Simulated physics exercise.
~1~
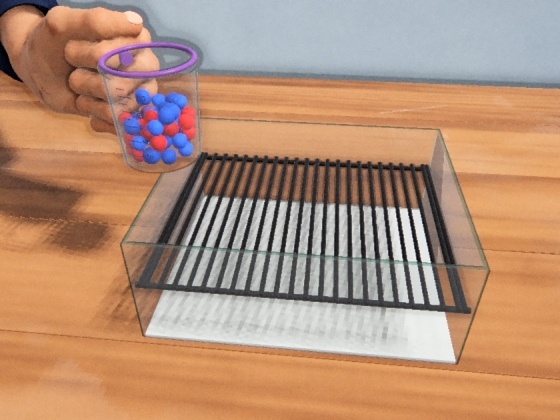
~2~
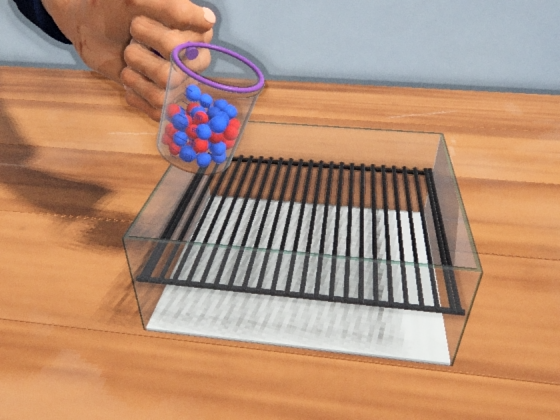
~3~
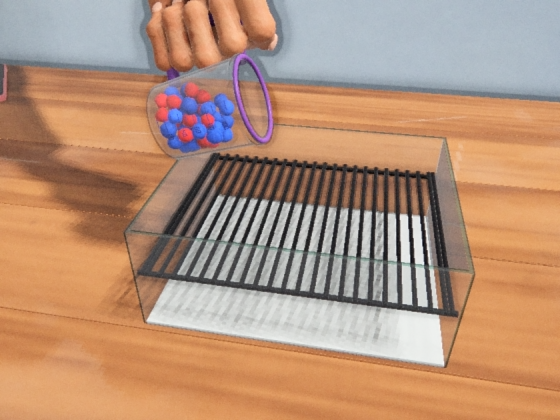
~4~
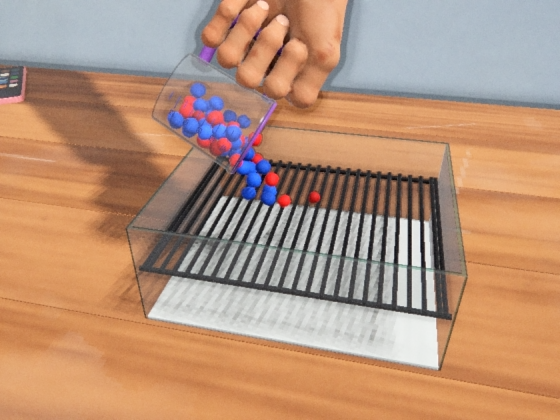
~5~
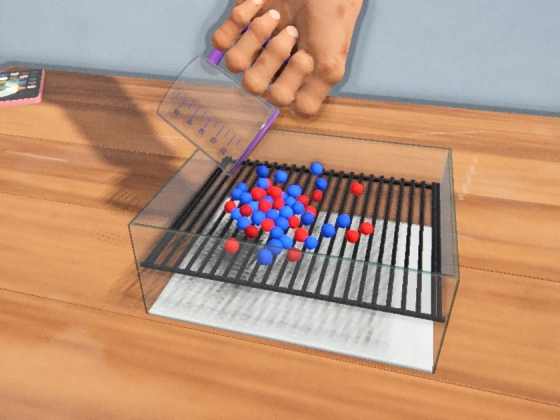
A clear cup of small blue and red balls, held by a hand, moved right over a glass box and tipped until the balls poured out, and they spread across the black wire rack, all staying on top as the cup emptied.
